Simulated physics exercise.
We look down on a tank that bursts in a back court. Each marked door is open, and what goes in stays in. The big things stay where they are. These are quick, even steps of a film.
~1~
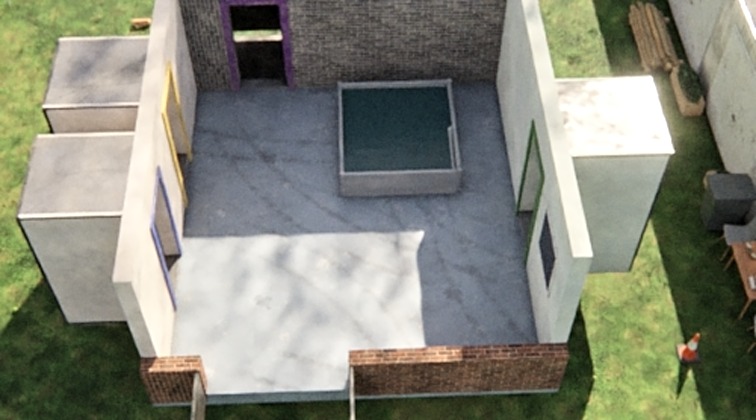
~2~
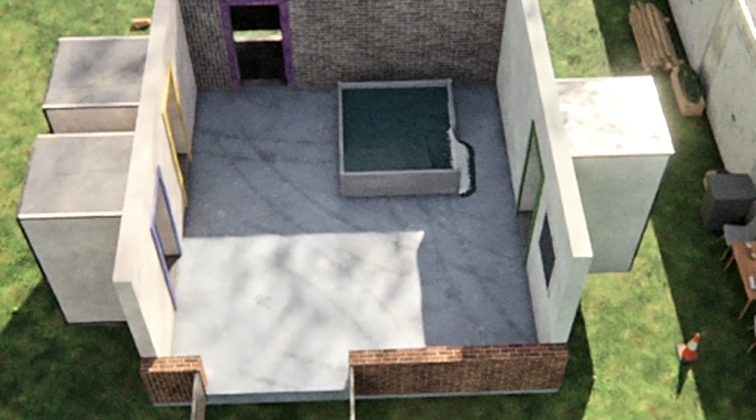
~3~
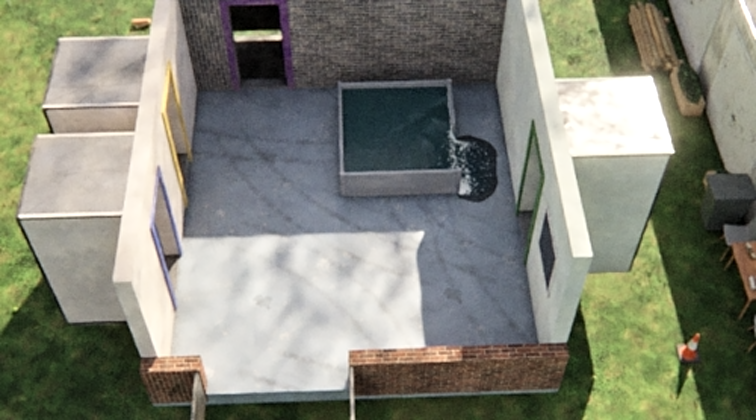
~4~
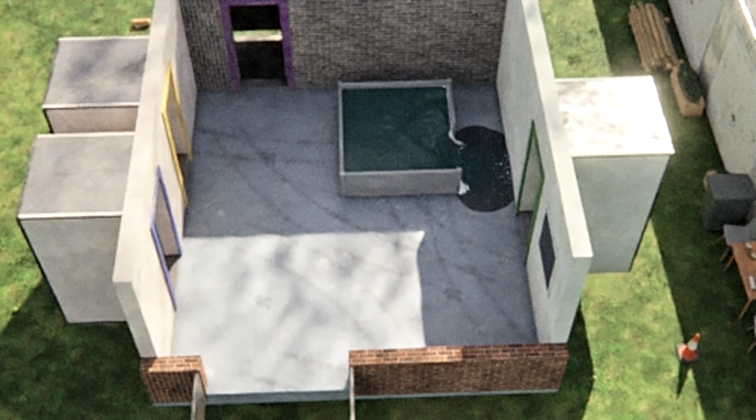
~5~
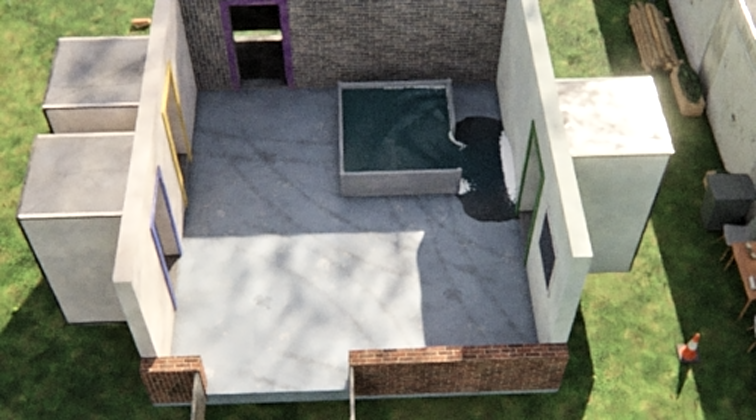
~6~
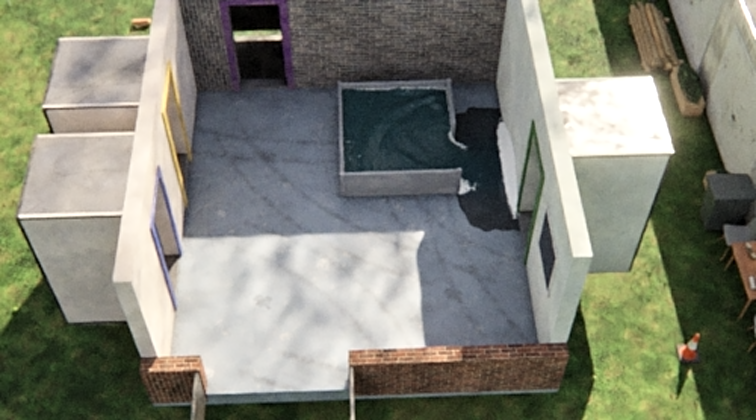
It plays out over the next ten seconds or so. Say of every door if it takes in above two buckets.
The blue door holds within the limit; the green door holds within the limit; the yellow door holds within the limit; the purple door holds within the limit.
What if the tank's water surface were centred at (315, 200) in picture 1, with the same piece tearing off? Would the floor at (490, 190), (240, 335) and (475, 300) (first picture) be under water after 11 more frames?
One after the other: Covered, no water, wet.
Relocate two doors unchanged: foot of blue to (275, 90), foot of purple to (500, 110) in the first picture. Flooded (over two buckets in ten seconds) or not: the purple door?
One by one: Purple door floods.
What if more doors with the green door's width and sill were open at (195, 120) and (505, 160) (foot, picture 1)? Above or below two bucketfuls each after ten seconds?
One after the other: Stays under, goes over.
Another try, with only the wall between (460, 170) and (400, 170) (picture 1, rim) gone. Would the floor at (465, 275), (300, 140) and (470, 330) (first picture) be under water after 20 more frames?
In that order: Wet, free of water, awash.
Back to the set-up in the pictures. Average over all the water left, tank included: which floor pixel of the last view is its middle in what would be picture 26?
I would point to (429, 178).
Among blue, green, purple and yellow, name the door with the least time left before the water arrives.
The one in green.
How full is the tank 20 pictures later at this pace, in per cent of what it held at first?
About 46 per cent.
A moment on, water covers 10 % of the floor; the blue door not reached, the green door wet at the sill, nothing in, the yellow door not reached, the purple door not reached.
Next, water covers 25 % of the floor; the blue door not reached, the green door wet at the sill, nothing in, the yellow door not reached, the purple door not reached.
Then, water covers 40 % of the floor; the blue door not reached, the green door under two buckets in, the yellow door not reached, the purple door wet at the sill, nothing in.
Later, water covers 70 % of the floor; the blue door wet at the sill, nothing in, the green door under two buckets in, the yellow door wet at the sill, nothing in, the purple door wet at the sill, nothing in.
In the end, water covers 90 % of the floor; the blue door under two buckets in, the green door under two buckets in, the yellow door wet at the sill, nothing in, the purple door under two buckets in.
